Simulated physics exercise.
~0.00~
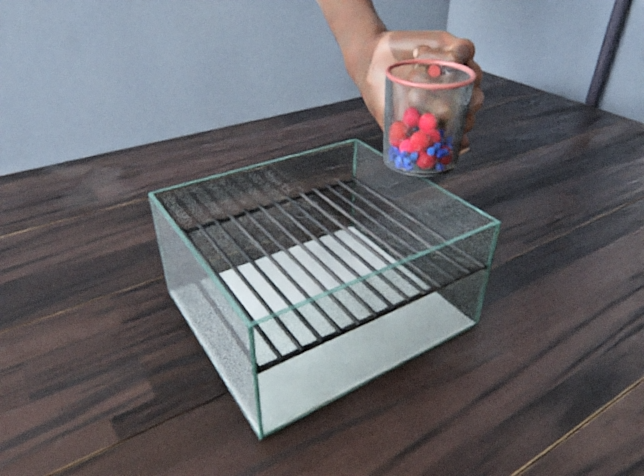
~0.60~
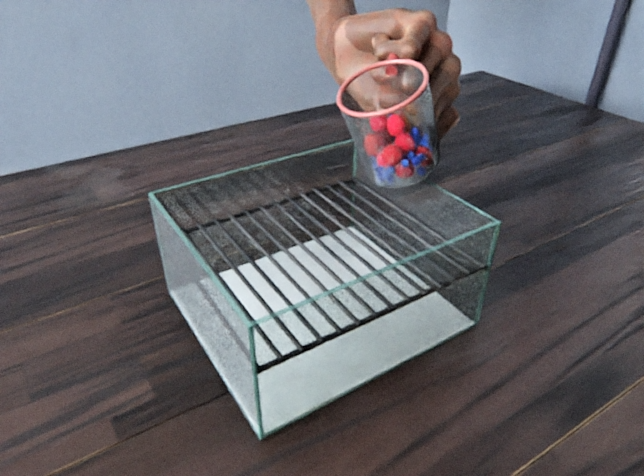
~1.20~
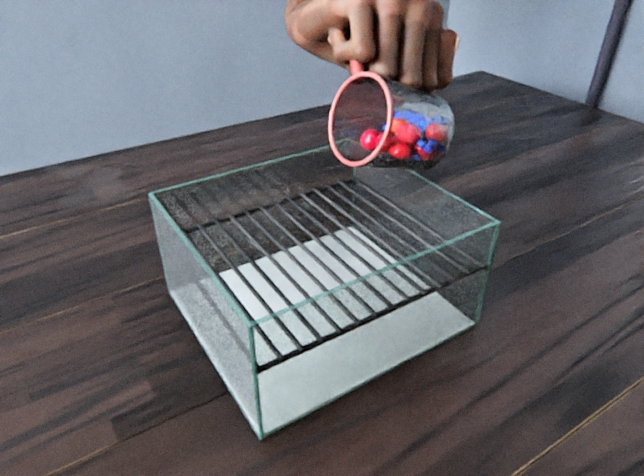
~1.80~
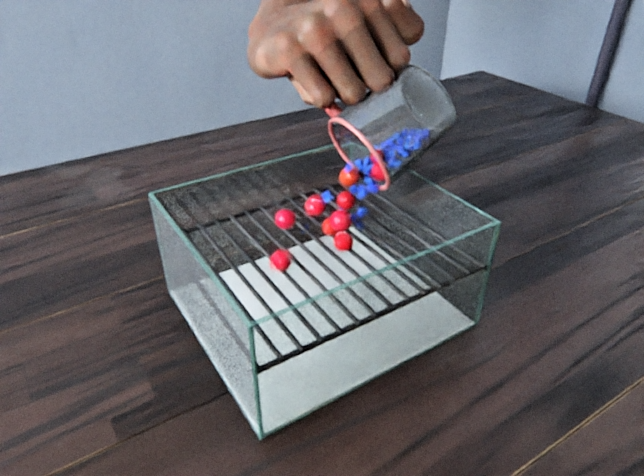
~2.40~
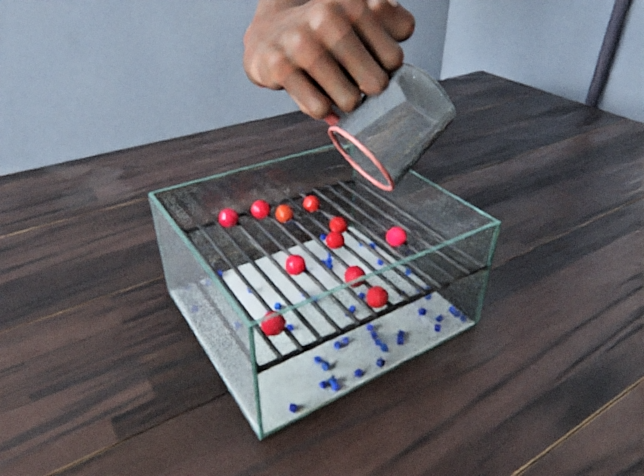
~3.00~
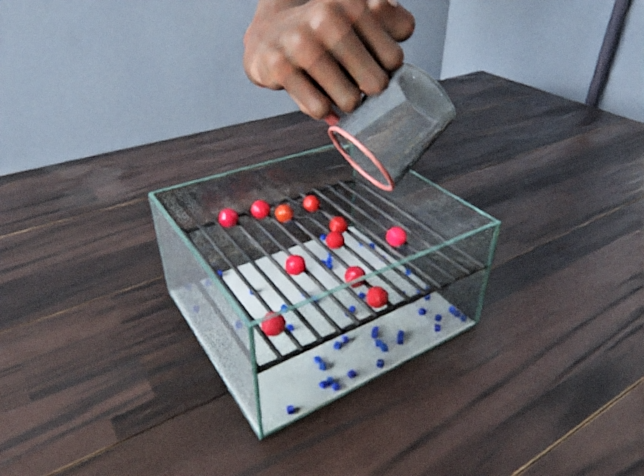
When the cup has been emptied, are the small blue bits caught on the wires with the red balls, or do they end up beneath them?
The blue bits slip between the wires and end up on the floor of the box, while the red balls stay caught on top.
